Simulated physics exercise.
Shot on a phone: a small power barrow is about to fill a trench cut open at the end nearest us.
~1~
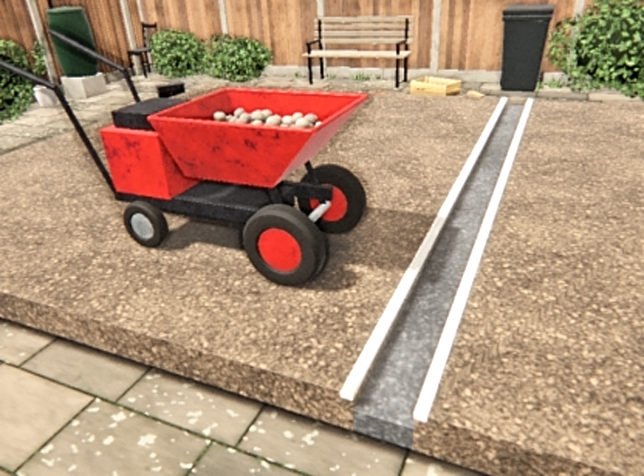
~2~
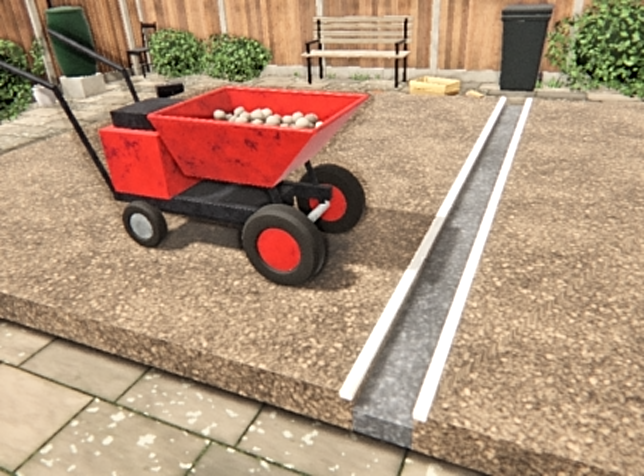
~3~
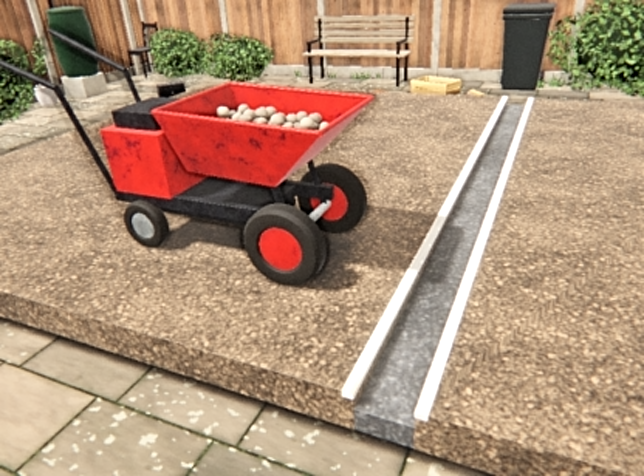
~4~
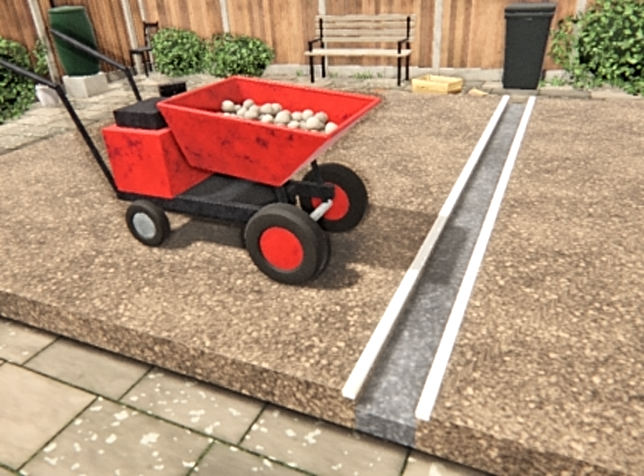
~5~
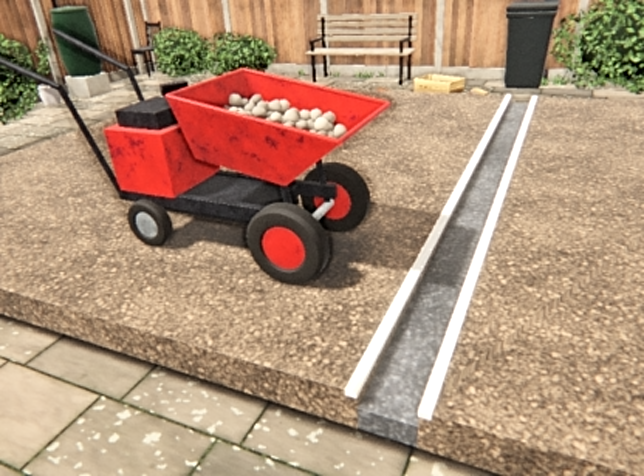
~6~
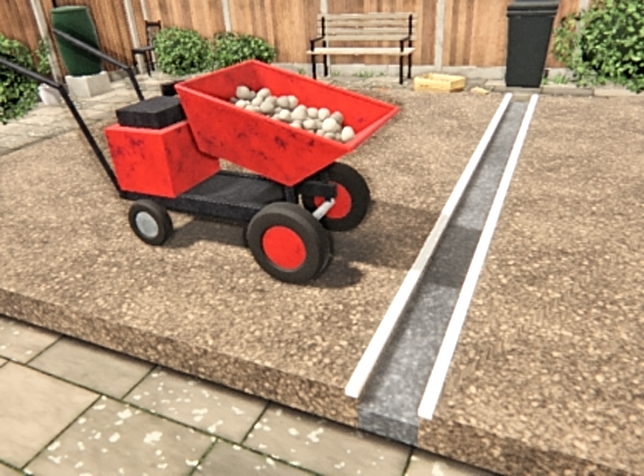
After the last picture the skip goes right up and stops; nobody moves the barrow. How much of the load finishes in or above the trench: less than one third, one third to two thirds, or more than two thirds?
The fraction in the trench lies from one third to two thirds.
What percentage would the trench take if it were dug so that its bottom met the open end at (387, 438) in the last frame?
Something close to 70 per cent.
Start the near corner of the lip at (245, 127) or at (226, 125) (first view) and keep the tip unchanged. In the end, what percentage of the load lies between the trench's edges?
First try: Some 40 %; second try: 20 %.
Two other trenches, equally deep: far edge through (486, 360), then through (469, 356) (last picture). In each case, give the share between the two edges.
Respectively, 90 % and 80 %.
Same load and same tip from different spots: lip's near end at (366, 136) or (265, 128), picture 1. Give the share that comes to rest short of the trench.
Roughly 0 percent first, then roughly 30 percent.
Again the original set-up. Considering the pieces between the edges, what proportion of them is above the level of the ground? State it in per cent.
Estimate: Around 50 %.
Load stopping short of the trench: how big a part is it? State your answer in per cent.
Close to 0 per cent.
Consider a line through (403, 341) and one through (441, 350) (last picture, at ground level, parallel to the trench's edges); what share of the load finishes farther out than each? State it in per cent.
That's 90 per cent for the first and 40 per cent for the second.
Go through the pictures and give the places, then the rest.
In the first picture, lip of the skip near (313, 132), level; top of the load near (253, 132), river pebbles; first edge of the trench near (376, 337); far edge near (442, 353), the trench under half as wide as the skip, and shallow for its width.
In the second picture, lip of the skip near (313, 133), level; top of the load near (253, 132).
In the third picture, lip of the skip near (319, 134), tipped barely; top of the load near (247, 121).
In the fourth picture, lip of the skip near (328, 138), tipped a little; top of the load near (252, 117).
In the fifth picture, lip of the skip near (339, 143), tipped a little; top of the load near (260, 113).
In the sixth picture, lip of the skip near (350, 150), tipped clearly; top of the load near (257, 116); first edge of the trench near (381, 335); far edge near (447, 351).
Shortly afterwards, skip tipped steeply; the whole lot in the skip.
Next, skip tipped steeply; the bulk in the skip; a little in or heaped over the trench; only a few beyond it; only a few falling.
Some moments later, skip tipped right over; a little in the skip; near half in or heaped over the trench; near a third beyond it.
In the end, skip tipped right over; only a few in the skip; near half in or heaped over the trench; near a third beyond it.
